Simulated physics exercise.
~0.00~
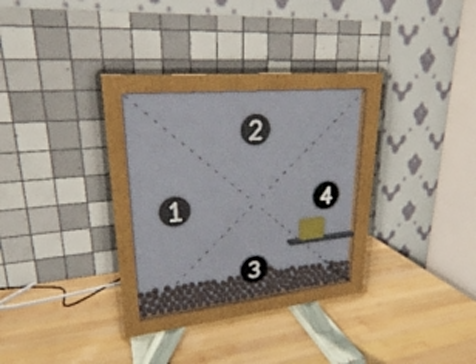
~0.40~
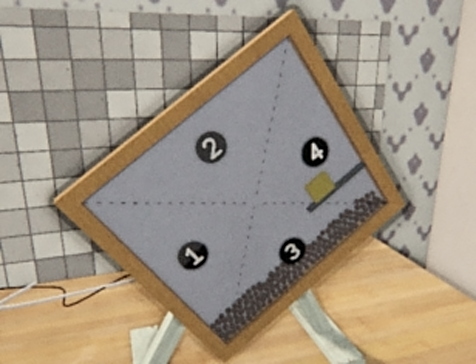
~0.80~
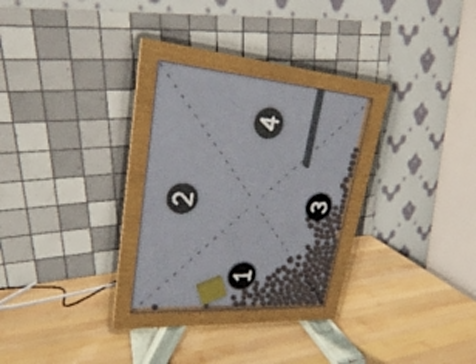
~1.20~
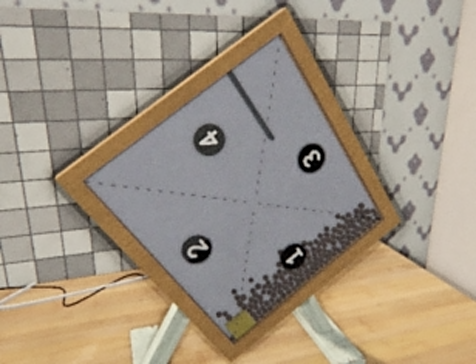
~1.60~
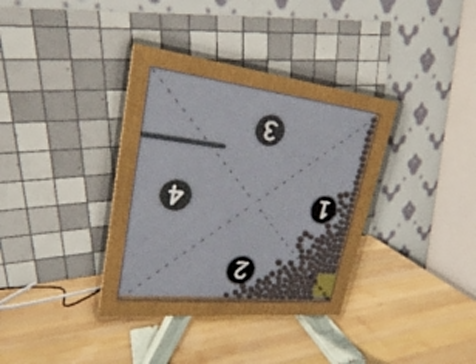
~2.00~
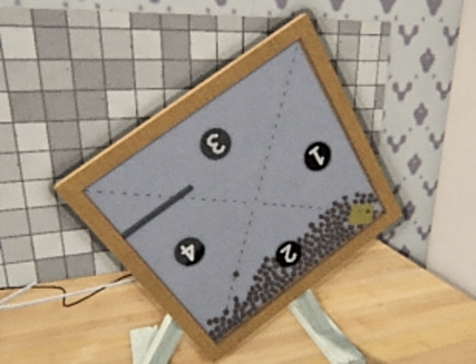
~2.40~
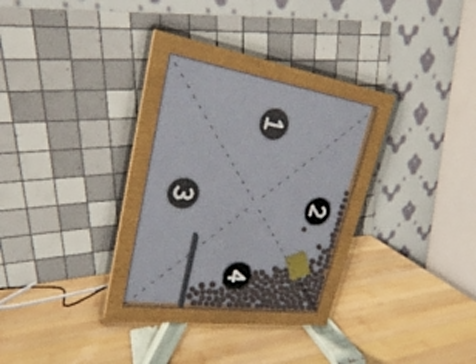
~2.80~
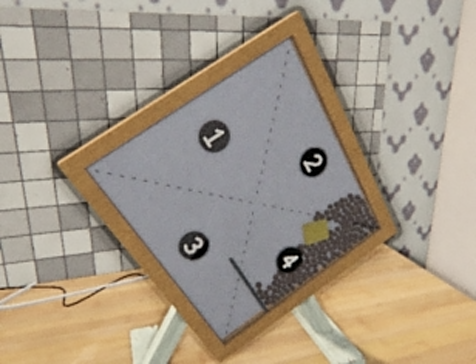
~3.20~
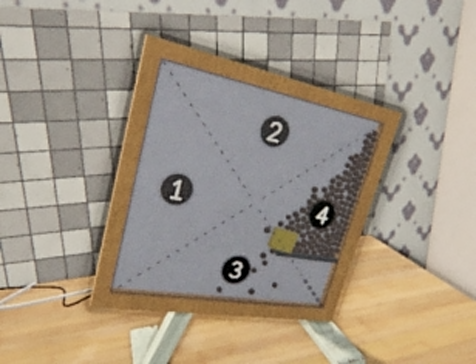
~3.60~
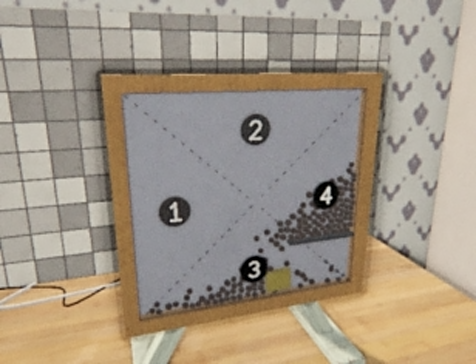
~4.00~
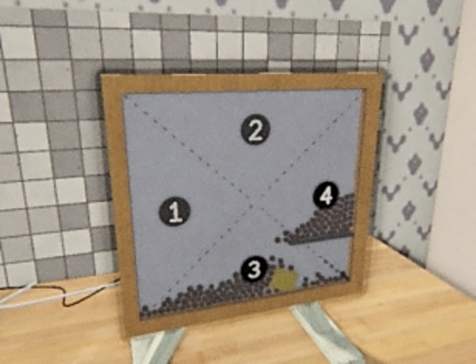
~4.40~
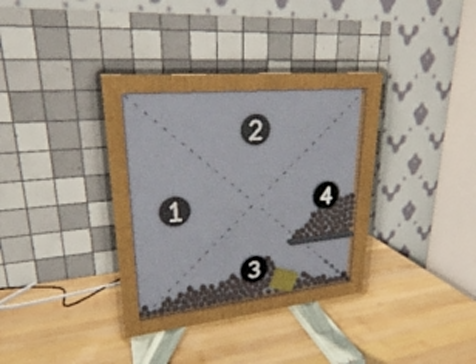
A framed case turns full circle anticlockwise, leaving beads along its bottom and shelf.
